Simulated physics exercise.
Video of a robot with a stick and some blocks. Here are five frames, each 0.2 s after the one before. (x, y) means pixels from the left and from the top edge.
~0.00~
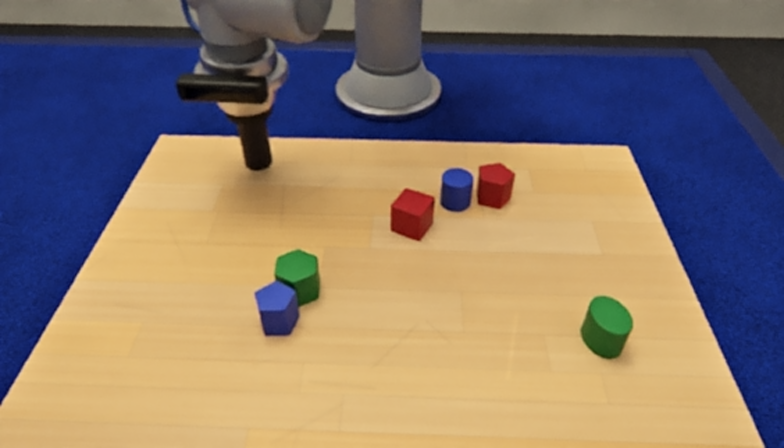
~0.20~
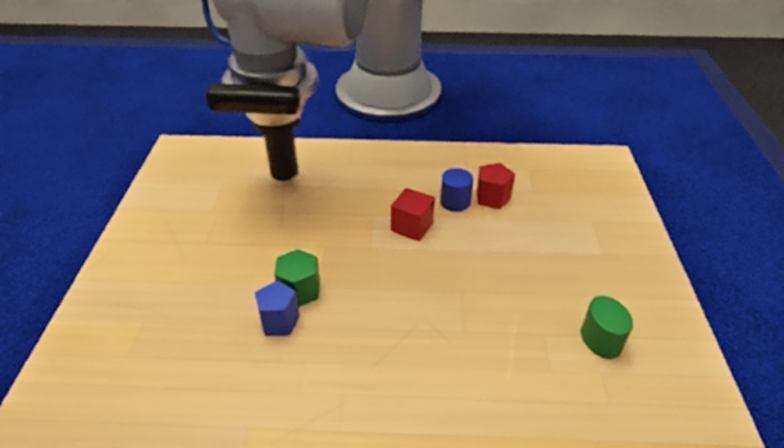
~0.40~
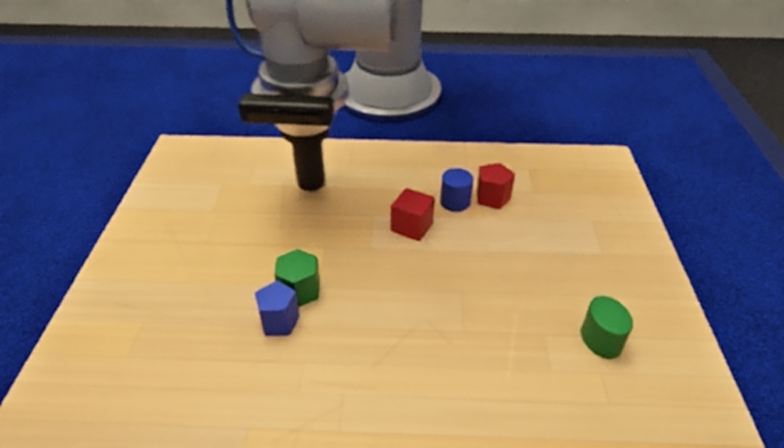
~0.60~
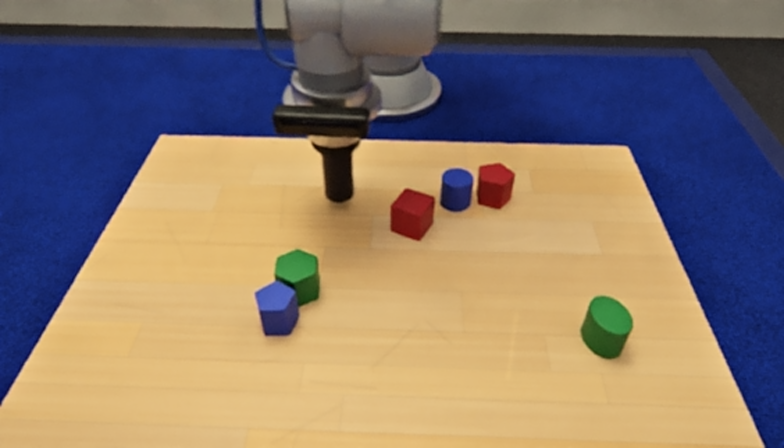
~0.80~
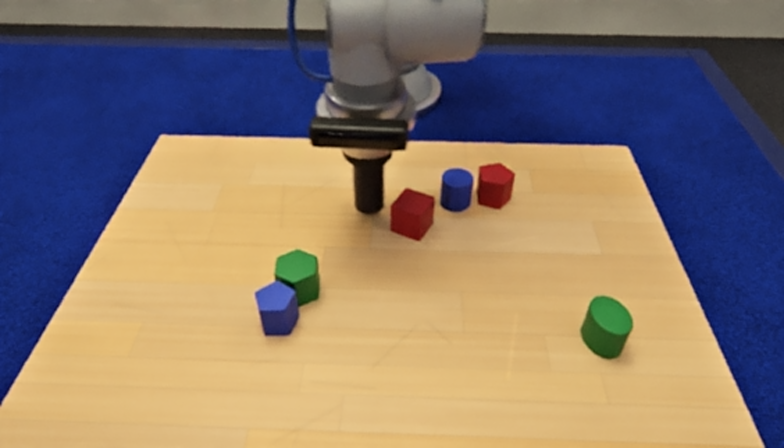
On a wooden board, a robot arm sweeping its black stick rightward and slightly nearer the red cube while all the blocks stay still.
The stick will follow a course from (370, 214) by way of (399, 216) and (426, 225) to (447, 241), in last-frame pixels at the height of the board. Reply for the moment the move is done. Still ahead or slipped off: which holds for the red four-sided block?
It rides in front to the end.
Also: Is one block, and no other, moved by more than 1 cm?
The answer is yes.
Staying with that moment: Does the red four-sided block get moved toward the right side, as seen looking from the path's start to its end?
Short answer: Yes.
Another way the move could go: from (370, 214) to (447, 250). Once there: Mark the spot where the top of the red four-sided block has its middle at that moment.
At (477, 212).
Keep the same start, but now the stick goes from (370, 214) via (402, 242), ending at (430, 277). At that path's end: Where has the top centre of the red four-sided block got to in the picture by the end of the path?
Expect it around (434, 208).
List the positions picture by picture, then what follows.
The first picture shows tip of the stick at (259, 163), middles of tops, red four-sided block at (413, 201), blue circular block at (458, 177).
The second picture shows stick at (285, 172), nothing pushed.
The third picture shows stick at (311, 183), nothing pushed.
The fourth picture shows stick at (340, 193), nothing pushed.
The fifth picture shows stick at (370, 205), red four-sided block at (413, 201), blue circular block at (458, 177).
What follows on the original path. One third of the way, stick at (400, 207); red four-sided block at (426, 205), turned 15° clockwise.
Two thirds of the way, stick at (427, 216); red four-sided block at (452, 217), turned 25° clockwise.
At the end, stick at (448, 231); red four-sided block at (477, 232), turned 20° clockwise; blue circular block unmoved.
